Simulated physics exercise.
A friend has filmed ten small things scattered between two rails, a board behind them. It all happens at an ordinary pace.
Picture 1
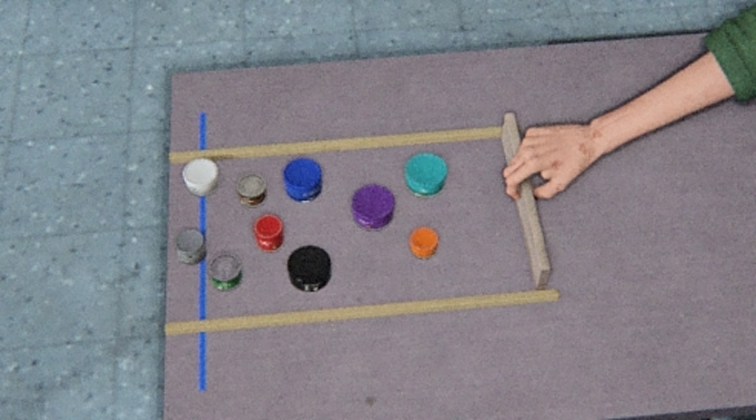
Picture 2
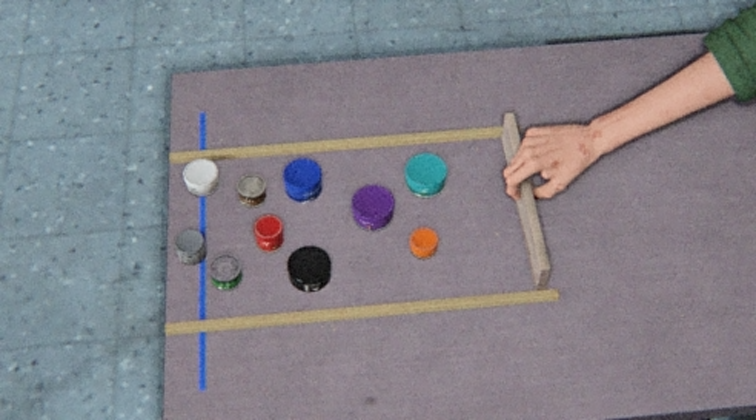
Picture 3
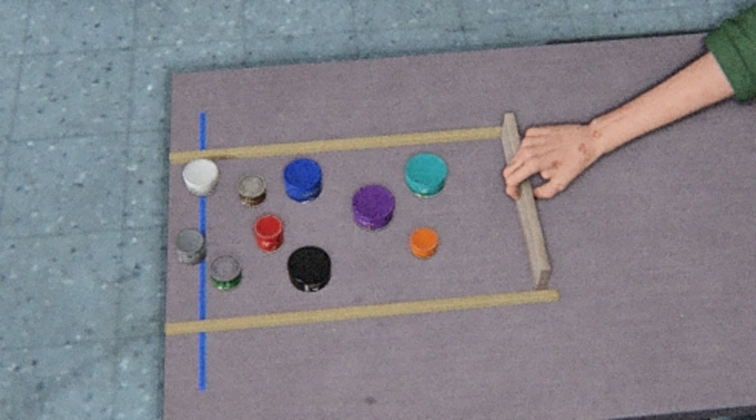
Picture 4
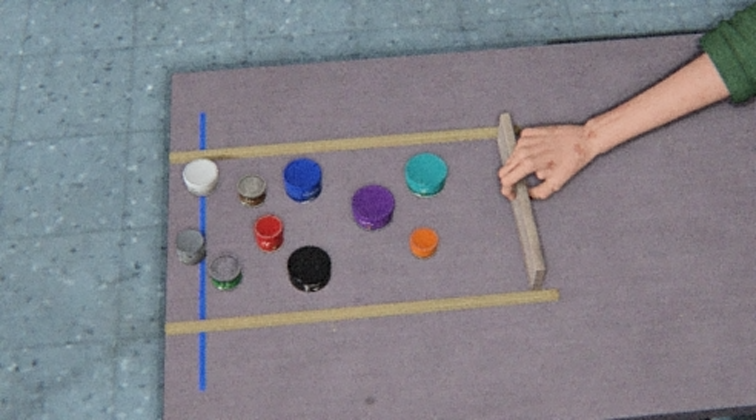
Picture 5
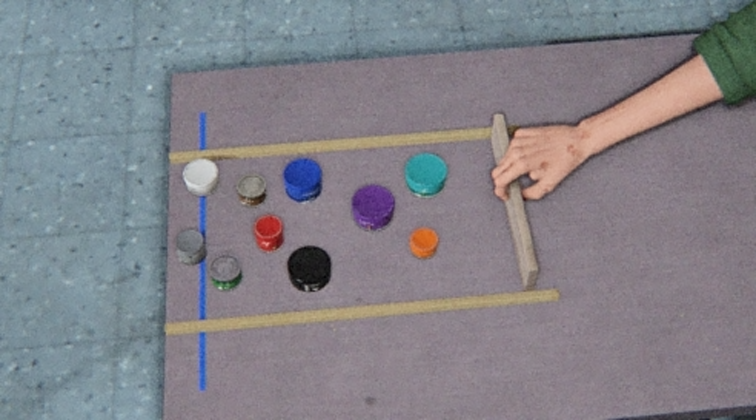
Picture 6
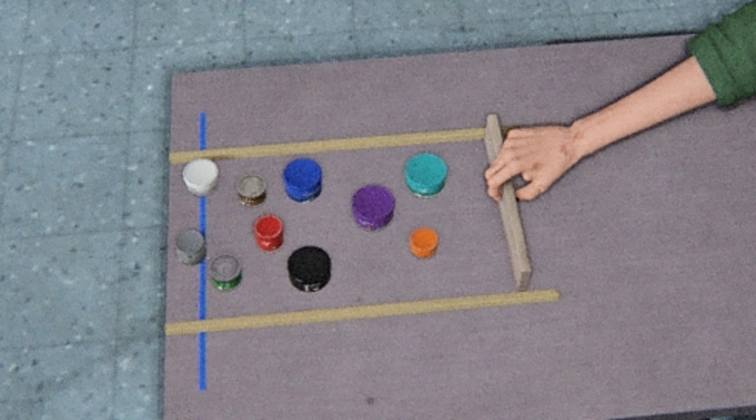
At first, a hand in a green sleeve holds a wooden board still at the right of ten small tubs and tins scattered between two rails. Then the hand slides the board slightly left, toward the teal and orange ones, without touching any, while all the containers stay where they are.
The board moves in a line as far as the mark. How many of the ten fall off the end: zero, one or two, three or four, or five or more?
Outcome: The number that fall off is five or more.
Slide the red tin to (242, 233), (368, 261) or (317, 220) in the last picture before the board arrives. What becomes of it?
Place by place, it drops off; remains up; falls.
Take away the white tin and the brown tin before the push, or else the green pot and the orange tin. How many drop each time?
4 in the first case, 4 in the second.
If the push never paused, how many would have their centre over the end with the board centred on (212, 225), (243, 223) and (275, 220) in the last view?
In that order 5, 2 and 0.
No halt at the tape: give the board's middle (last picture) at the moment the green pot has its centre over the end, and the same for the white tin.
Its middle is around (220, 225) and around (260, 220).
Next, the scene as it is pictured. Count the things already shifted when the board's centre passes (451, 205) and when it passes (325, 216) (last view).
At the one place 1, at the other 6.
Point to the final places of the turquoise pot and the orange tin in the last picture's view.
The turquoise pot at (181, 194), the orange tin at (188, 261).
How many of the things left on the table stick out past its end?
That would be 3.
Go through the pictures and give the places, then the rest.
Grey tub (191, 248); white tin (202, 178); green pot (226, 272); board (524, 199); tape (203, 238), in the first picture.
White tin (202, 178); red tin (269, 234), in the second picture.
Green pot (226, 273); black tub (310, 269), in the third picture.
Grey tub (191, 248); purple tin (373, 209), in the fourth picture.
White tin (202, 178); board (513, 200), in the fifth picture.
Grey tub (191, 248); white tin (202, 178); green pot (226, 273); board (506, 201); tape (203, 238), in the sixth picture.
A little later, none off yet; grey tub at rest near (191, 248); white tin at rest near (202, 178); green pot at rest near (226, 273).
When it is over, the number that fall off is five or more; down, blue tub, red tin, brown tin, green pot, white tin and grey tub.
